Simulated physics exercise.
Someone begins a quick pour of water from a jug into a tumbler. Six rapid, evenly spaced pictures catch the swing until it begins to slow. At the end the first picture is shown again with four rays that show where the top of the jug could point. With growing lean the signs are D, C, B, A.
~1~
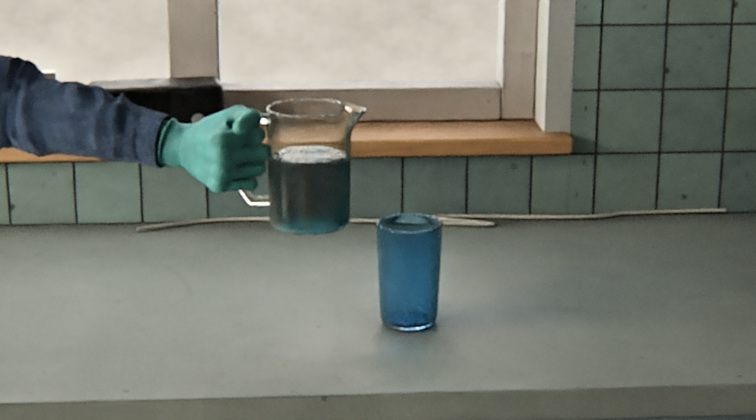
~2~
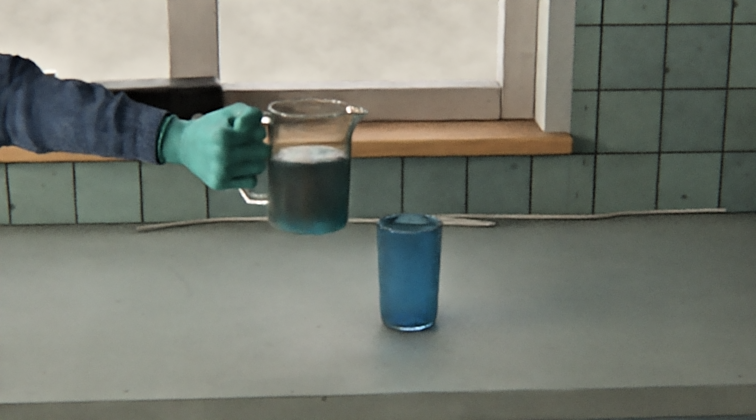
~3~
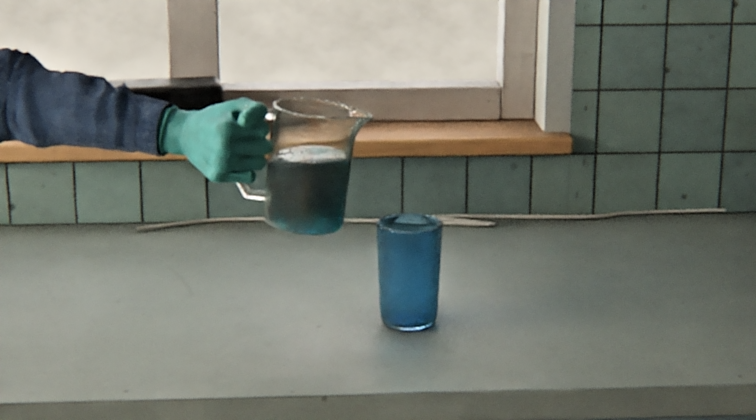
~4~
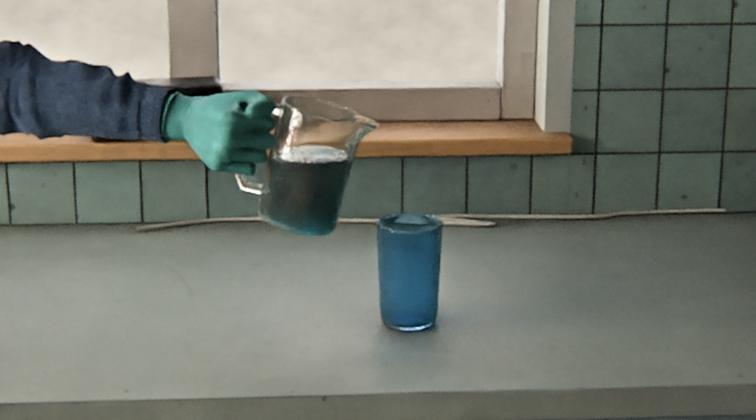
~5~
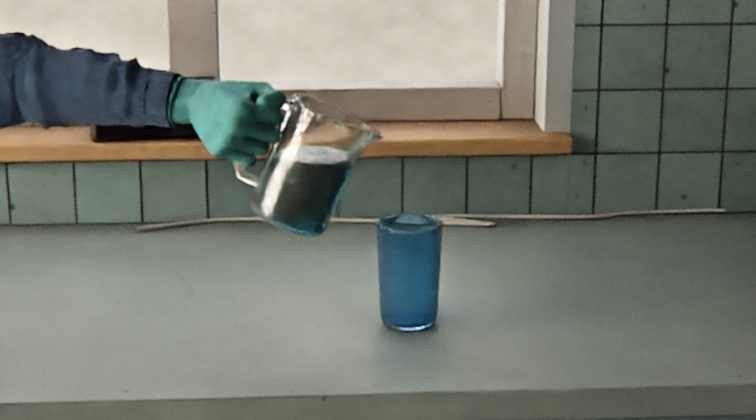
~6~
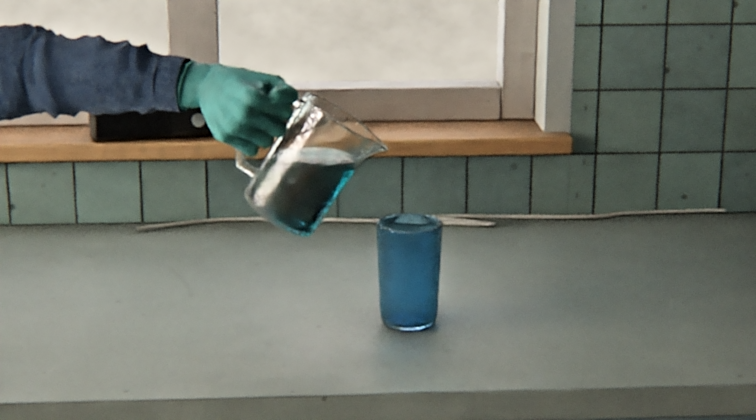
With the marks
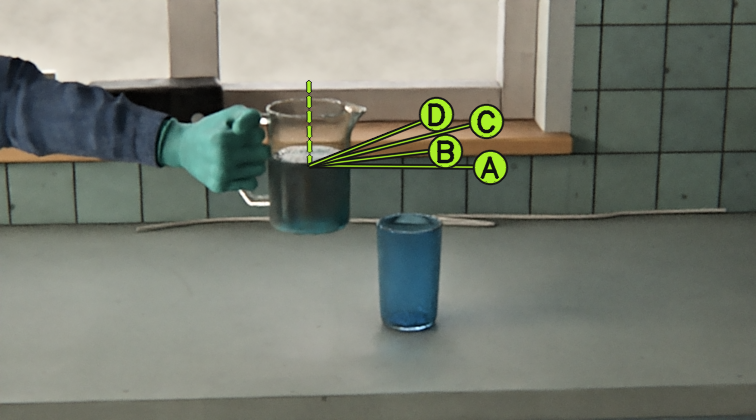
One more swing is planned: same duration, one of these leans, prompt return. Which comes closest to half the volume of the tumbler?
The answer is line C.
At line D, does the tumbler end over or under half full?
Under half.
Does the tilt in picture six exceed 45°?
No.
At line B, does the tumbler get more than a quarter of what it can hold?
Yes.
On the marked copy, A at (473, 167); B at (428, 151); C at (469, 125); D at (421, 121).
With A, the tumbler ends with about 78 % of what it can hold; 7 % of the water is spilt.
With B, the tumbler ends with about 68 % of what it can hold.
With C, the tumbler ends with about 49 % of what it can hold.
With D, the tumbler ends with about 32 % of what it can hold.
